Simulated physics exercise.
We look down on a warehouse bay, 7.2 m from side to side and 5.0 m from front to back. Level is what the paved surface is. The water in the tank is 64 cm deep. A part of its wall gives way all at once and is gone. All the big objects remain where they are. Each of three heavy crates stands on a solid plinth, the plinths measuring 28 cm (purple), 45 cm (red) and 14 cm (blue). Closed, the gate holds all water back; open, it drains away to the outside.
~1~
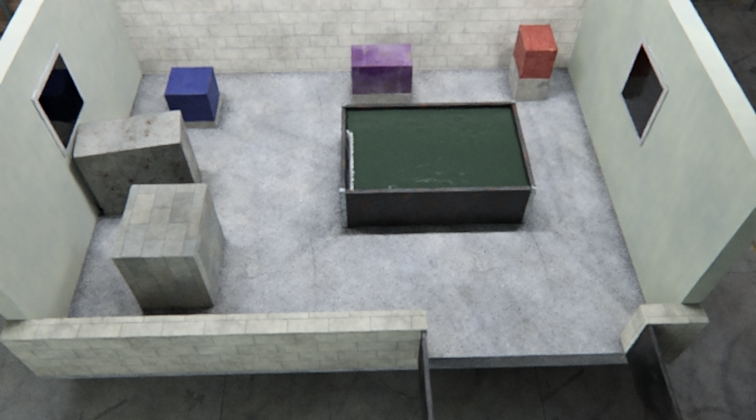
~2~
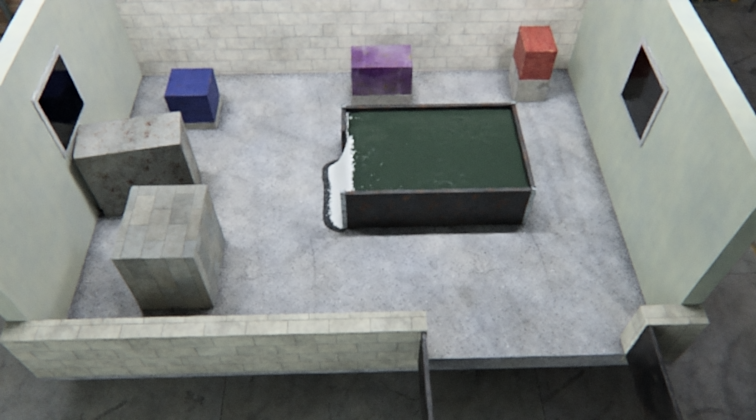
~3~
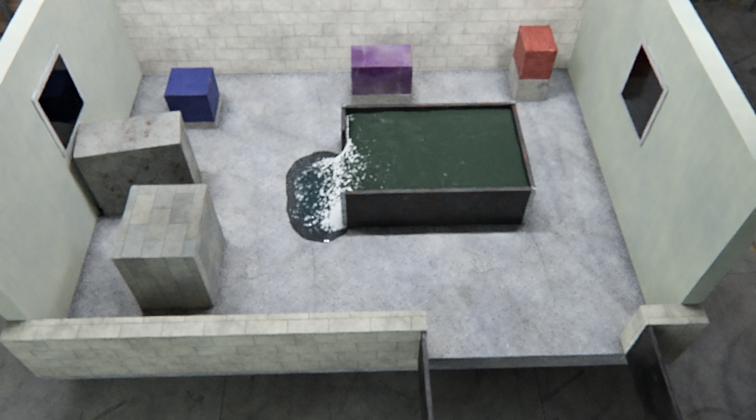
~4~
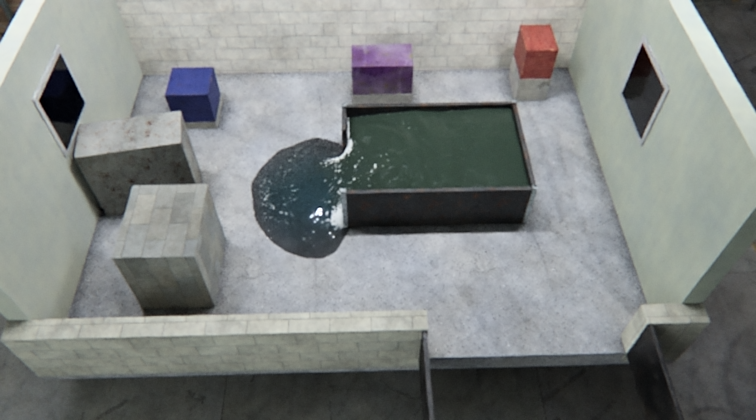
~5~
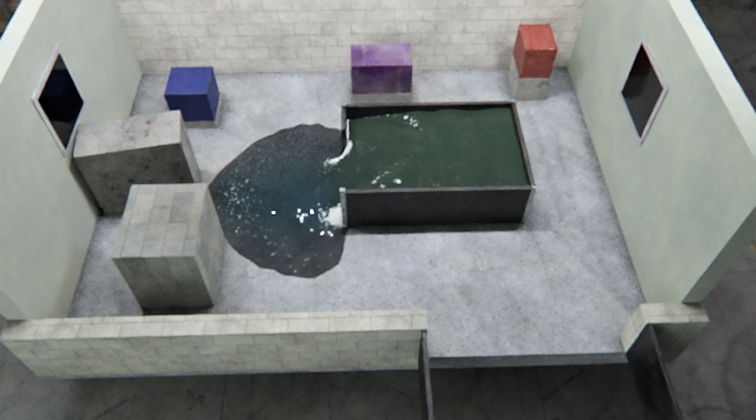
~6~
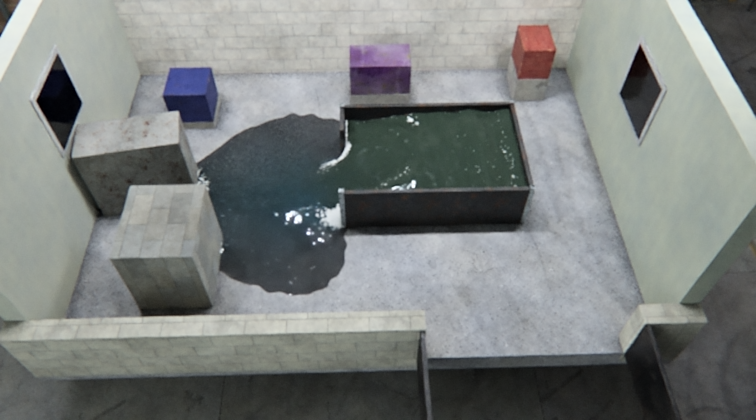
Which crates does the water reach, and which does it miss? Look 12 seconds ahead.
Crate by crate: Purple crate - missed, red crate - missed, blue crate - reached.
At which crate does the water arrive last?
The red one.
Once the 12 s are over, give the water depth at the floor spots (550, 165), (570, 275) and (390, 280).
I'd read it as roughly 8, 7 and 4 cm, in that order.
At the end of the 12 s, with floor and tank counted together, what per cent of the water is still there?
Around 92 percent of the water.
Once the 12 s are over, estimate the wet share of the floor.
I'd say around 100 %.
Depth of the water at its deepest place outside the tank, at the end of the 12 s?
Some 11 cm deep.
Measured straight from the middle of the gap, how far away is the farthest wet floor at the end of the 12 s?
Distance: Approx. 4.4 m.
A moment later water covers 30 % of the floor and is deepest (34 cm) near (206, 194); purple plinth not reached, red plinth not reached, blue plinth reached.
Soon after water covers 35 % of the floor and is deepest (47 cm) near (104, 197); purple plinth not reached, red plinth not reached, blue plinth reached.
Next water covers 55 % of the floor and is deepest (32 cm) near (65, 322); purple plinth not reached, red plinth not reached, blue plinth reached.
Later on water covers 85 % of the floor and is deepest (15 cm) near (61, 335); purple plinth reached, red plinth reached, blue plinth reached.
At the end water covers 100 % of the floor and is deepest (11 cm) near (569, 109); highest at the purple plinth 13 cm, highest at the red plinth 13 cm, highest at the blue plinth 25 cm.
